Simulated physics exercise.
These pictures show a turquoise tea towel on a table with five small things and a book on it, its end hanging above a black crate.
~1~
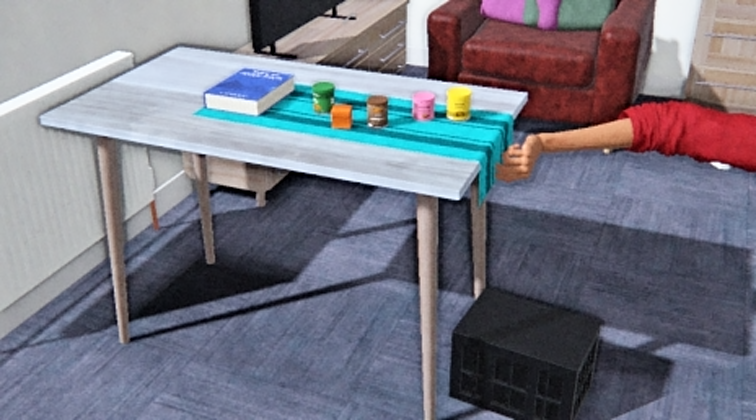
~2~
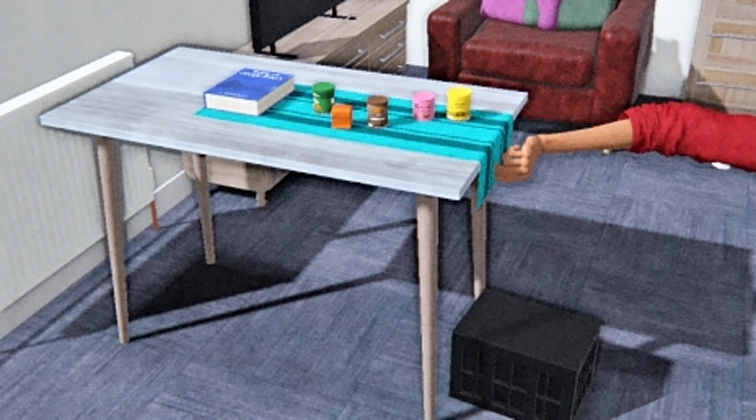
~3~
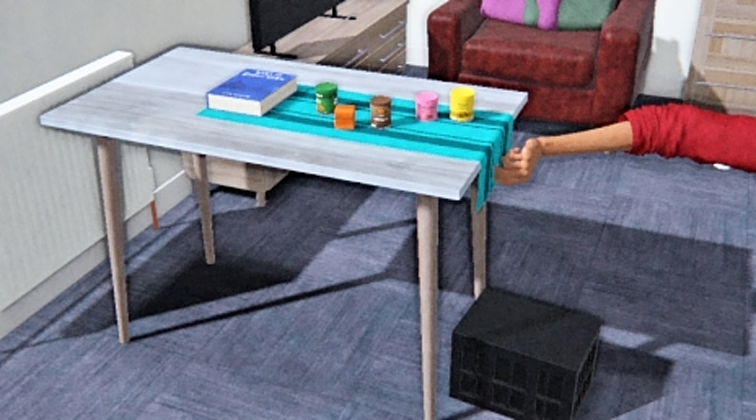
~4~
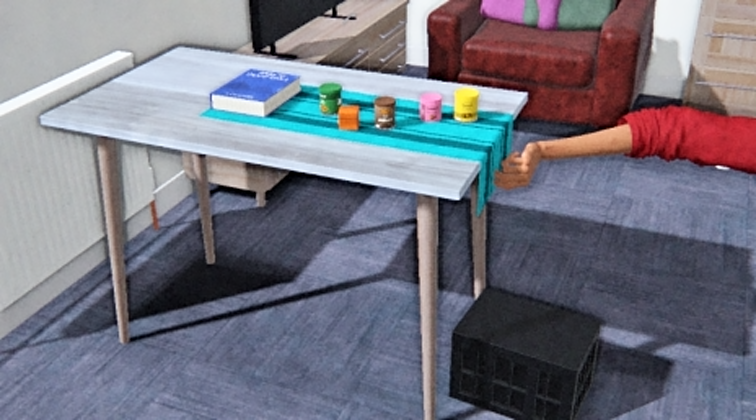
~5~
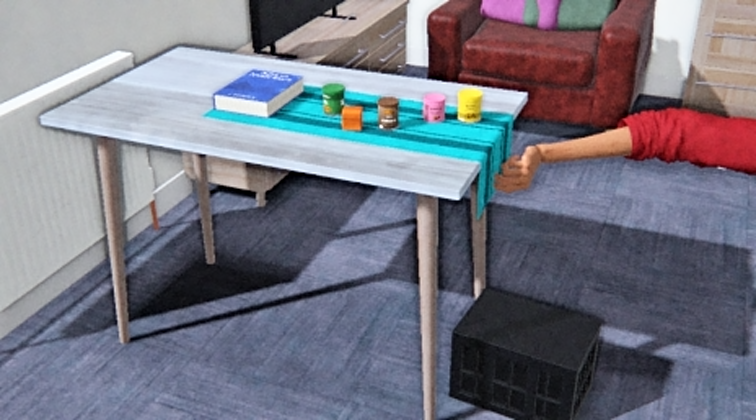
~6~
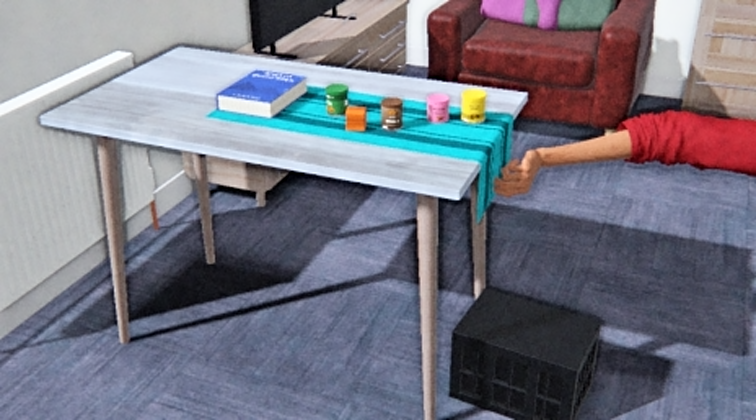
A turquoise cloth on a table slides slowly to the right as a red-sleeved arm draws its hanging end slightly lower beside the table, above a black crate. The book, green can, orange cube, brown can, pink pot and yellow can shift a short way right with it, all still upright on the cloth.
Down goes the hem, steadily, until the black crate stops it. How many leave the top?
It carries off four.
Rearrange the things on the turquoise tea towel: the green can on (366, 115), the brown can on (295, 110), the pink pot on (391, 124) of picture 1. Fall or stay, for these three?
The green can tumbles off; the brown can keeps its place on top; the pink pot comes down.
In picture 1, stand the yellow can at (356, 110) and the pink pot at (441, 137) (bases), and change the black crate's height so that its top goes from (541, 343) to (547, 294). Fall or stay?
The yellow can remains up; the pink pot comes down.
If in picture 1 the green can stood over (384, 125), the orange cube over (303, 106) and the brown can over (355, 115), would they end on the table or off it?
The green can comes down; the orange cube holds on; the brown can falls.
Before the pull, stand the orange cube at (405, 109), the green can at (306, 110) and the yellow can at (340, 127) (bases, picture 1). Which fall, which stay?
The orange cube goes over; the green can holds on; the yellow can comes down.
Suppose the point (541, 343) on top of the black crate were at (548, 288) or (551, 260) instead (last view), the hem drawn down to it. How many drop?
In that case 2 and 1.
Soon after, hem near (492, 258); yellow can and pink pot gone.
Then, hem near (492, 297); yellow can, pink pot and brown can gone.
At rest, hem on the crate; yellow can, pink pot, brown can and orange cube gone. The answer is four.
